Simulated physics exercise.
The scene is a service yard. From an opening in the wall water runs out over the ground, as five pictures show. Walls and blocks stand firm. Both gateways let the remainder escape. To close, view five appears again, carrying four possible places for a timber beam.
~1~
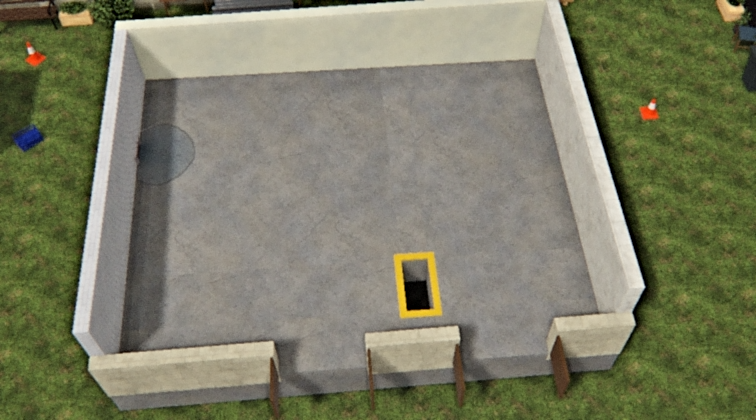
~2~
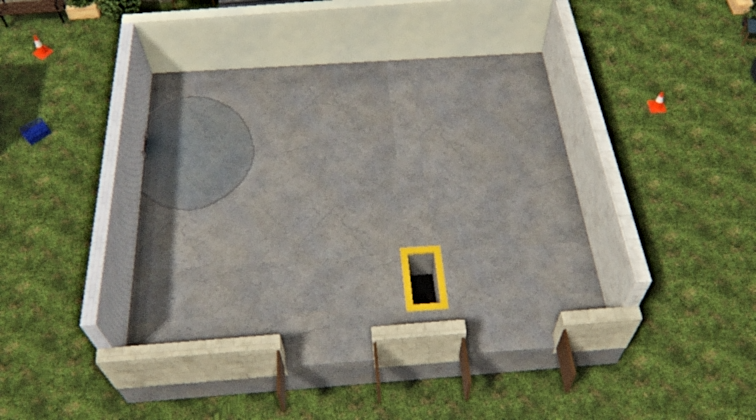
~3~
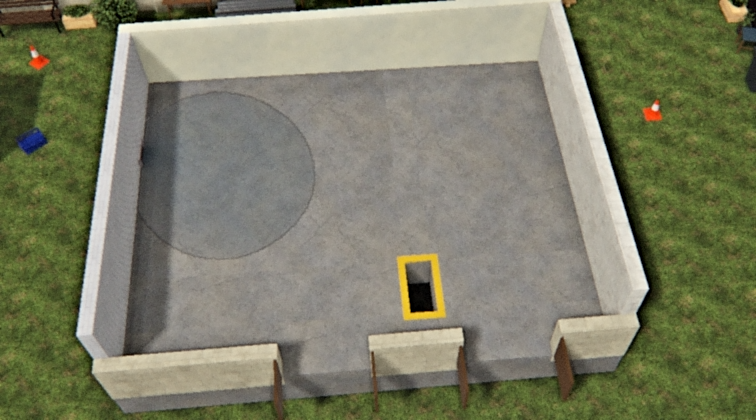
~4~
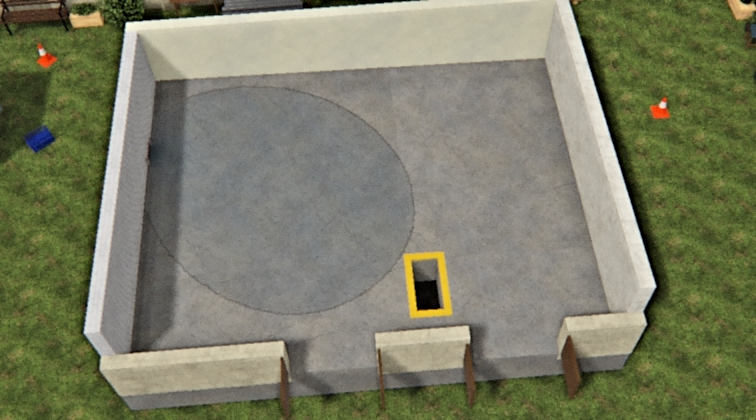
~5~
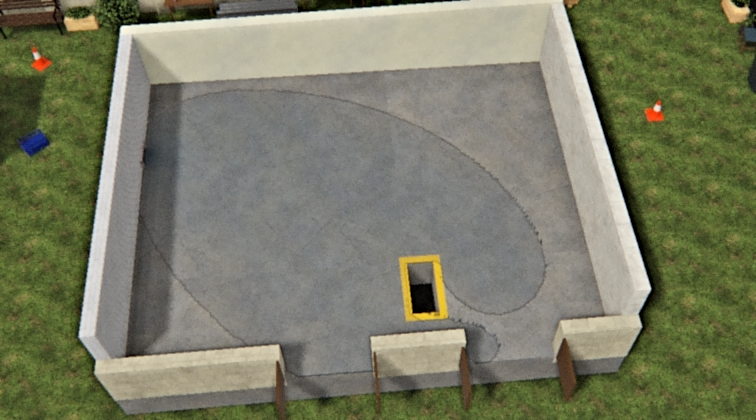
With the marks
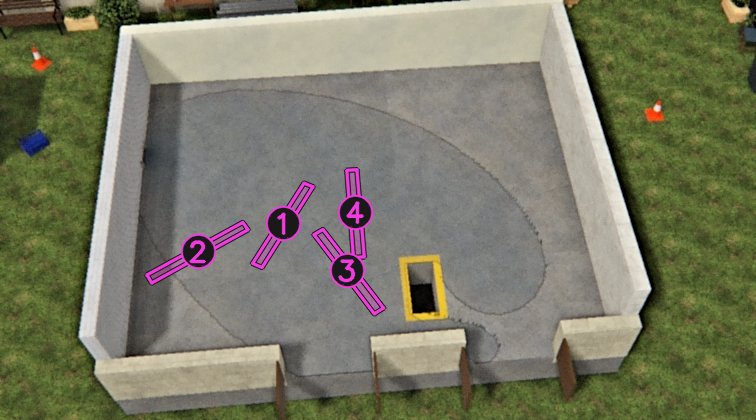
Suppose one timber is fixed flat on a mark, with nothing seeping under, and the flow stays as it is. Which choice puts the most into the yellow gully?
Position 2.
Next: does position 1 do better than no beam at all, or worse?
Position 1 is worse.
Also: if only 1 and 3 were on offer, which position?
It is 3.
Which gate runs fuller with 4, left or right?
The right one.
On the marked copy, 1 from (257, 265) to (308, 184); 2 from (149, 278) to (245, 226); 3 from (318, 232) to (378, 310); 4 from (358, 257) to (351, 170).
If 1 is chosen, about 6 % of the stream runs into the yellow gully, about 93 % out by the gates.
If 2 is chosen, about 29 % of the stream runs into the yellow gully, about 70 % out by the gates.
If 3 is chosen, about 17 % of the stream runs into the yellow gully, about 81 % out by the gates.
If 4 is chosen, about 7 % of the stream runs into the yellow gully, about 91 % out by the gates.
